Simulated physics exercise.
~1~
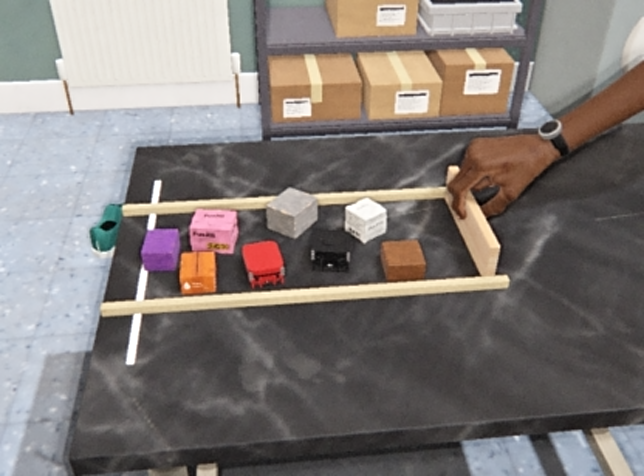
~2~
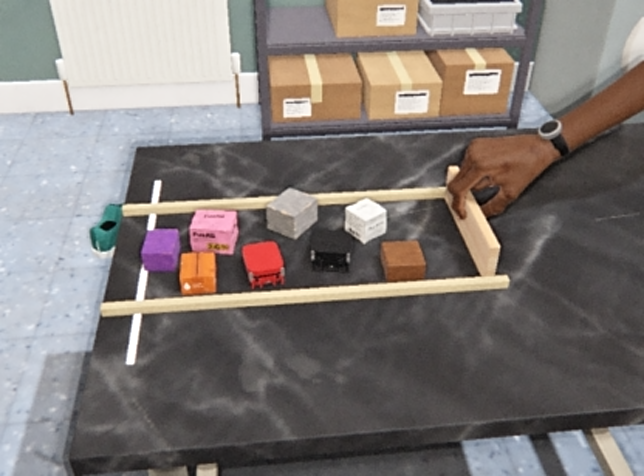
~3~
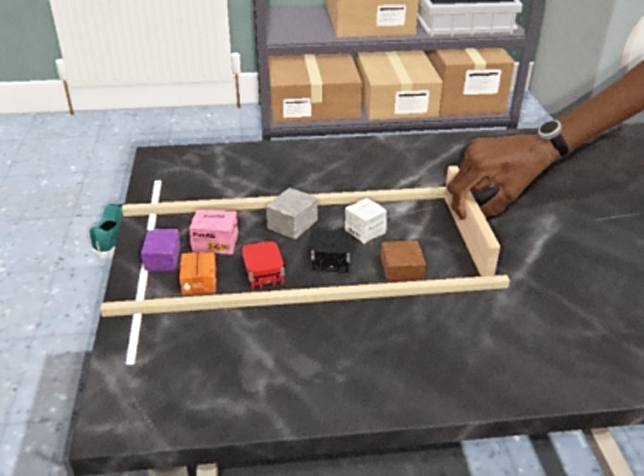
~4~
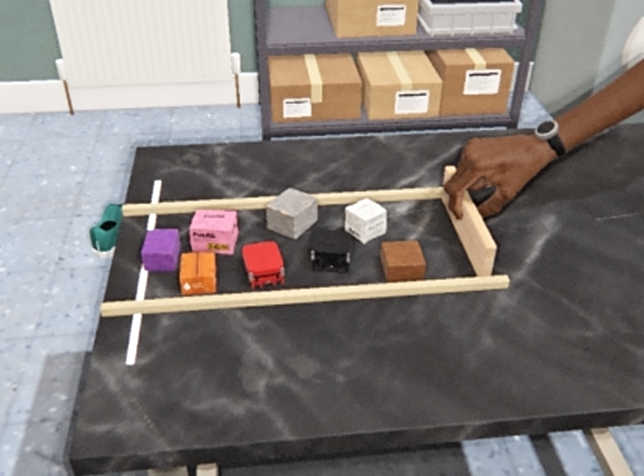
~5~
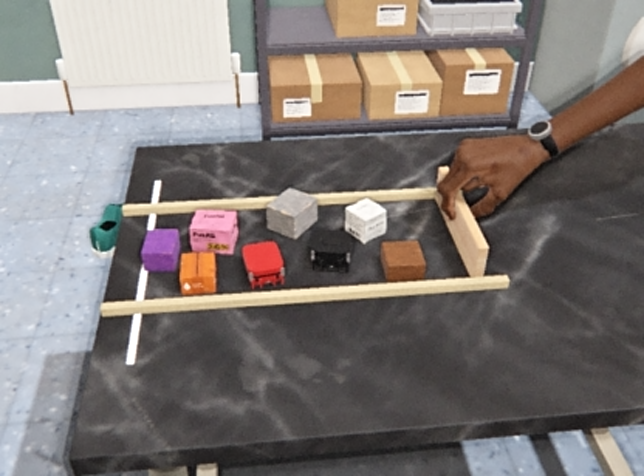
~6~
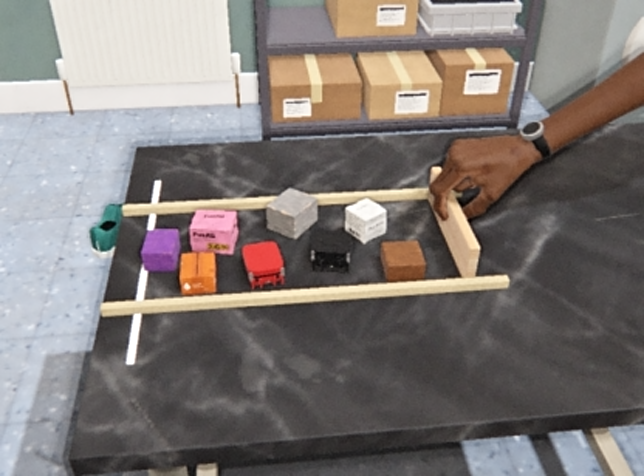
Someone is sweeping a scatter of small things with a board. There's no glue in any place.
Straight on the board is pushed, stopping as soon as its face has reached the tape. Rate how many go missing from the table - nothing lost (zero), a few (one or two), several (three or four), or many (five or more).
Many, five or more.
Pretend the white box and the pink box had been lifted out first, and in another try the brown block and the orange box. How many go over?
First try 4, second try 3.
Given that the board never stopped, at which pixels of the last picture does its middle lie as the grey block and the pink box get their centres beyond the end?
Roughly at (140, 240) and roughly at (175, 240).
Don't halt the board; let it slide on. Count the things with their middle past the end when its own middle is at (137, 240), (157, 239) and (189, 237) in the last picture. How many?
In order of the places given, that's 6, 5 and 3.
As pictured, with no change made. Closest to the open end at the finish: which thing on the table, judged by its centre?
It's the grey block.
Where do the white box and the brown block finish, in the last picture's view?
The white box stops around (129, 249); the brown block around (121, 280).
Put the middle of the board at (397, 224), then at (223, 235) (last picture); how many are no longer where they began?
That makes 1 at the first spot and 8 at the second.
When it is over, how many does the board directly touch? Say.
Total: 3.
A little later, none off yet; purple block at rest near (161, 250); orange box at rest near (197, 274); pink box at rest near (214, 231).
When it is over, the number that fall off is five or more; down, black case, red case, pink box, orange box and purple block.
